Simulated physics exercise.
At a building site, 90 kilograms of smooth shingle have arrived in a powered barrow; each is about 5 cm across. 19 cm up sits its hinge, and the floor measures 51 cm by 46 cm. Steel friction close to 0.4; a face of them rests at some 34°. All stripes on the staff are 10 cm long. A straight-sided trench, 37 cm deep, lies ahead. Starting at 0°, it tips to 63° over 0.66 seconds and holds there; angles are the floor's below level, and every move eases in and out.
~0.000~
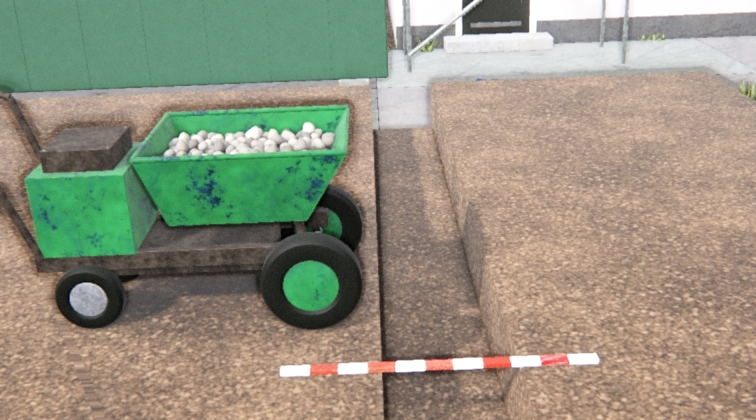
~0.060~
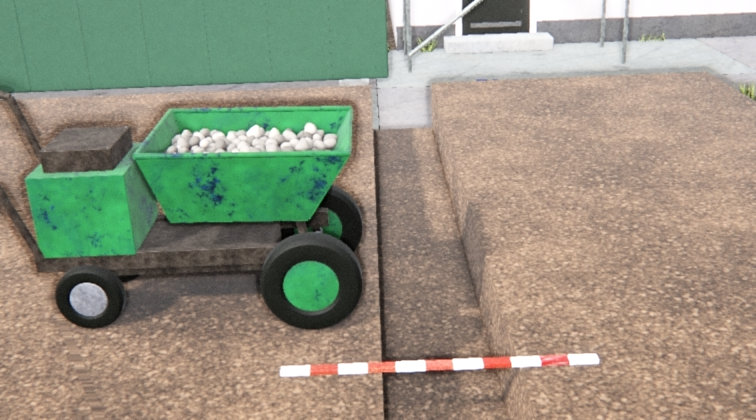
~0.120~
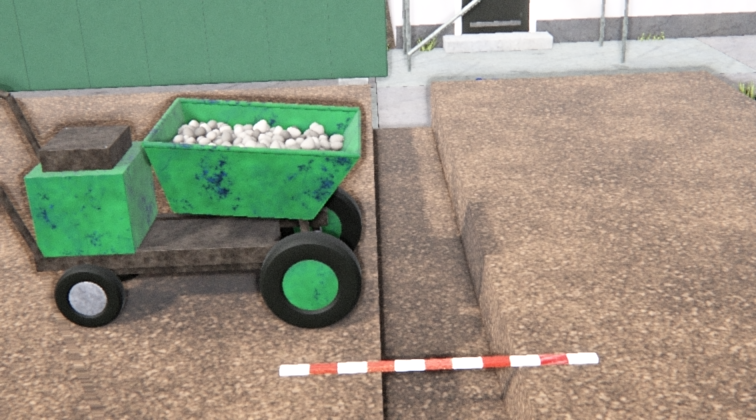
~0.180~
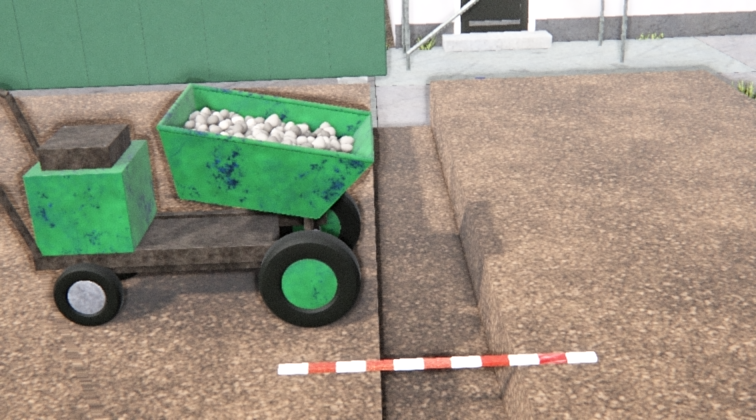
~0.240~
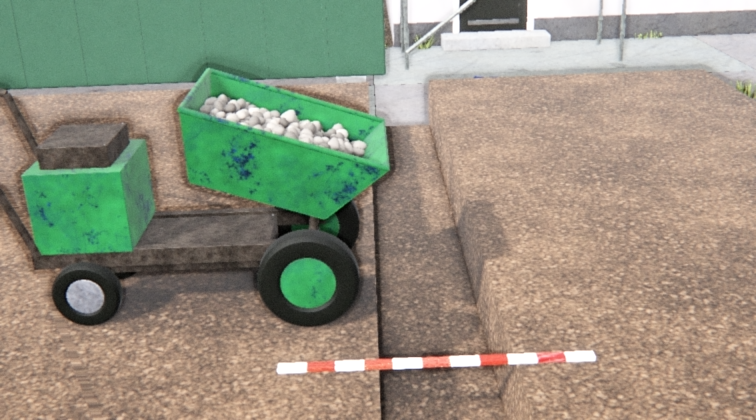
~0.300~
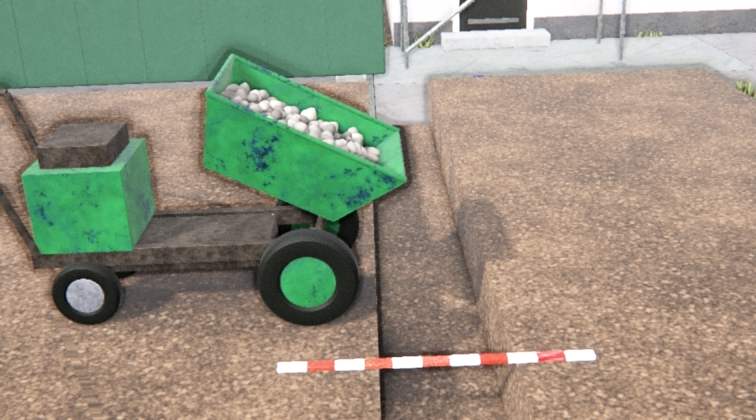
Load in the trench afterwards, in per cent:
37 %.
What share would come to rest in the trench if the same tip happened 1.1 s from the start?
Close to 50 percent, then.
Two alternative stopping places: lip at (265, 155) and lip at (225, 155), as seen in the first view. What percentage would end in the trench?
From the first place around 75 per cent, from the other around 65.
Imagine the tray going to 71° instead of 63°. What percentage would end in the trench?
About 50%.
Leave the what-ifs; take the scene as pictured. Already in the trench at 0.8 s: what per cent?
By that point it's something like 10 in a hundred.
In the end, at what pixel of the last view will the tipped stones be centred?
The resting stones are centred at roughly (503, 279).
After 0.5 s the floor is at 54°; 100 % in the tray; the foremost stones are at (419, 192).
After 0.8 s the floor is at 63°; 84 % in the tray, 12 % in the trench, 4 % past the trench; the foremost stones are at (525, 277).
After 1.1 s the floor is at 63°; 44 % in the tray, 17 % in the trench, 39 % past the trench; the foremost stones are at (655, 275).
After 3.1 s the floor is at 63°; 23 % in the tray, 37 % in the trench, 40 % past the trench; the foremost stones are past the picture's edge.
